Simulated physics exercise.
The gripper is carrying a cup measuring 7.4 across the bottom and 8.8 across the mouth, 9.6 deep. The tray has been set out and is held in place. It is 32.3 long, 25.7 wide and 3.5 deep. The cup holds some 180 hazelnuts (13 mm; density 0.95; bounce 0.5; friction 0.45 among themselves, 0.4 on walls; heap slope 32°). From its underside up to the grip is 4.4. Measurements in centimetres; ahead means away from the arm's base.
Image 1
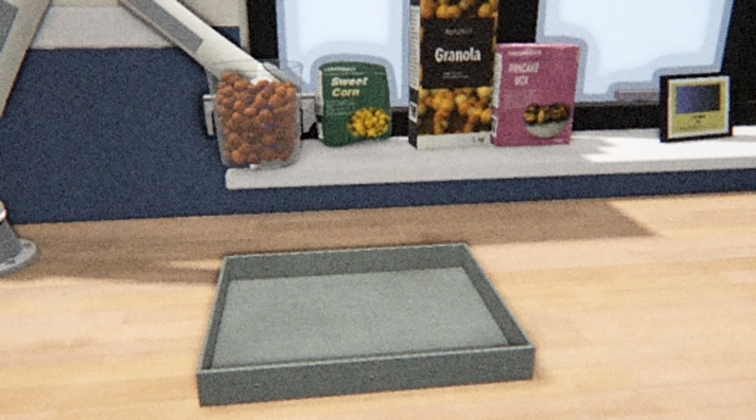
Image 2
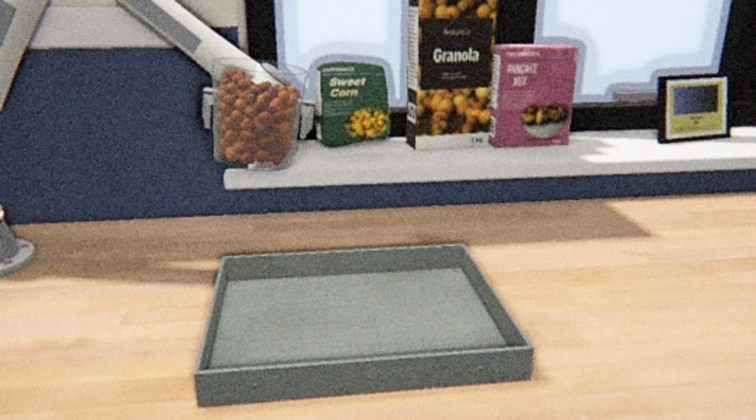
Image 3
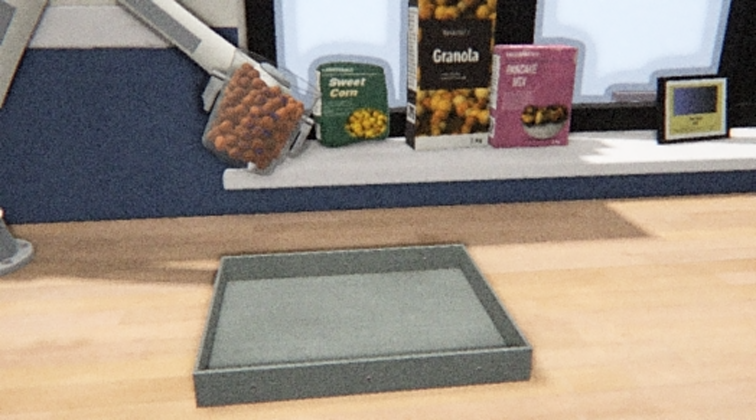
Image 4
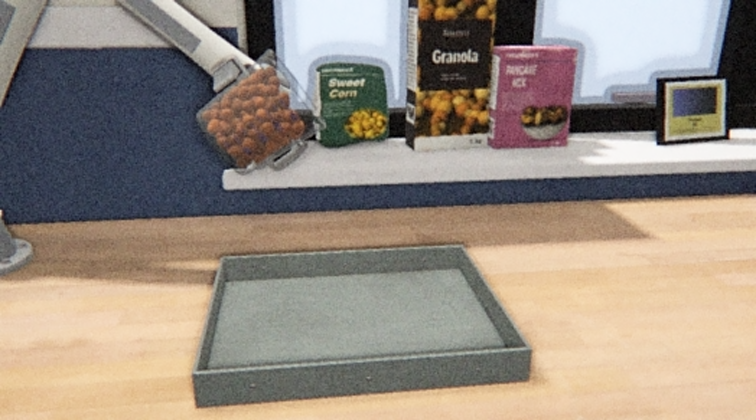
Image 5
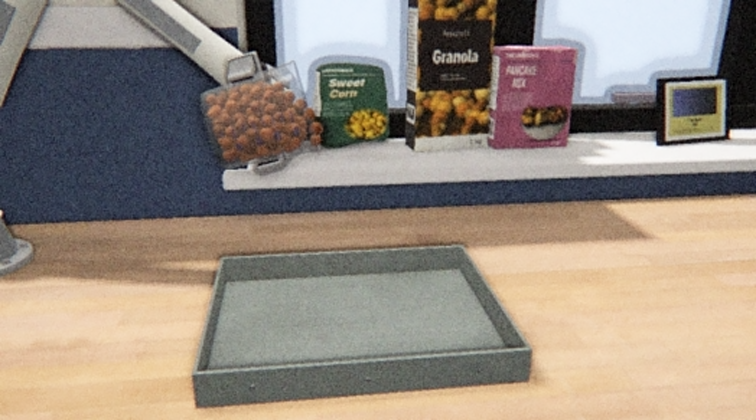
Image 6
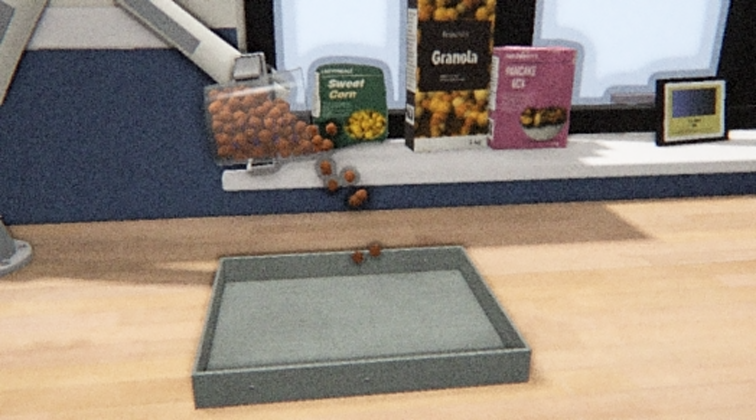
A clear cup of brown hazelnuts, held by a pale robotic arm at the upper left, tips steadily rightward from upright until it lies nearly on its side, and several nuts tumble from its mouth toward the tray below. The unmoving camera looks slightly down on a light wooden counter before a blue wall and bright window. An empty grey-green tray sits centrally, with green, black and pink food packages and a small framed display along the white sill.
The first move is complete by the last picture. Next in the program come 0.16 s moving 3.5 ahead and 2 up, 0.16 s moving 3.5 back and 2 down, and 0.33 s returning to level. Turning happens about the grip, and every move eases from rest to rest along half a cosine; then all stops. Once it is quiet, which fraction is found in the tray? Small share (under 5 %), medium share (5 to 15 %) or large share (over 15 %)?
A large share.
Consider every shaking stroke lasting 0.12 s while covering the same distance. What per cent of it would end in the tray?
That gives about 70 percent.
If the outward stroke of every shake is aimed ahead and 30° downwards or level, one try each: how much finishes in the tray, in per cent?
It comes to around 40 per cent on the first try and around 50 per cent on the second.
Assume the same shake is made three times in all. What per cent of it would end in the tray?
Result: Approximately 85 per cent.
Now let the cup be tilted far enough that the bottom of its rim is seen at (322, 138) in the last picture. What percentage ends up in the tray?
That comes to some 15 percent.
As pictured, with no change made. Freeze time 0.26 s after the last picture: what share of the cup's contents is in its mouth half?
Mouth half share: Roughly 70 %.
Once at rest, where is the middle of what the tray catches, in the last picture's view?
Around pixel (403, 319).
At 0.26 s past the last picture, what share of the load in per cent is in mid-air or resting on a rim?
Around 14 per cent of the load.
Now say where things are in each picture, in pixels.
The cup middle at (258, 115), level; upper third of the load around (253, 96), from x 220 to 290, top at y 80; 175 in the cup, in the first frame.
The cup middle at (257, 116), tilted 8° forward; upper third of the load around (252, 97), from x 220 to 295, top at y 75, in the second frame.
The cup middle at (258, 116), tilted 29° forward; upper third of the load around (256, 100), from x 215 to 300, top at y 70, in the third frame.
The cup middle at (259, 118), tilted 55° forward; upper third of the load around (258, 101), from x 210 to 300, top at y 75, in the fourth frame.
The cup middle at (260, 119), tilted 76° forward; upper third of the load around (253, 104), from x 210 to 315, top at y 85, in the fifth frame.
The cup middle at (259, 120), tilted 84° forward; upper third of the load around (245, 108), from x 215 to 375, top at y 90; 167 in the cup, 1 in the tray, 7 in flight or on a rim, in the sixth frame.
Then, 0.26 s on, tilted 84° forward, highest piece 27 above the table; 135 in the cup, 15 in the tray, 25 in flight or on a rim.
Then, 0.52 s on, tilted 28° forward, highest piece 28 above the table; 88 in the cup, 83 in the tray, 4 in flight or on a rim.
Then, 0.85 s on, level, highest piece 26 above the table; 88 in the tray, 87 in the cup.
Then, 1.90 s on, level, highest piece 26 above the table; 88 in the tray, 87 in the cup.
In the end, 88 in the tray, 87 in the cup. That is 50 % in the tray.
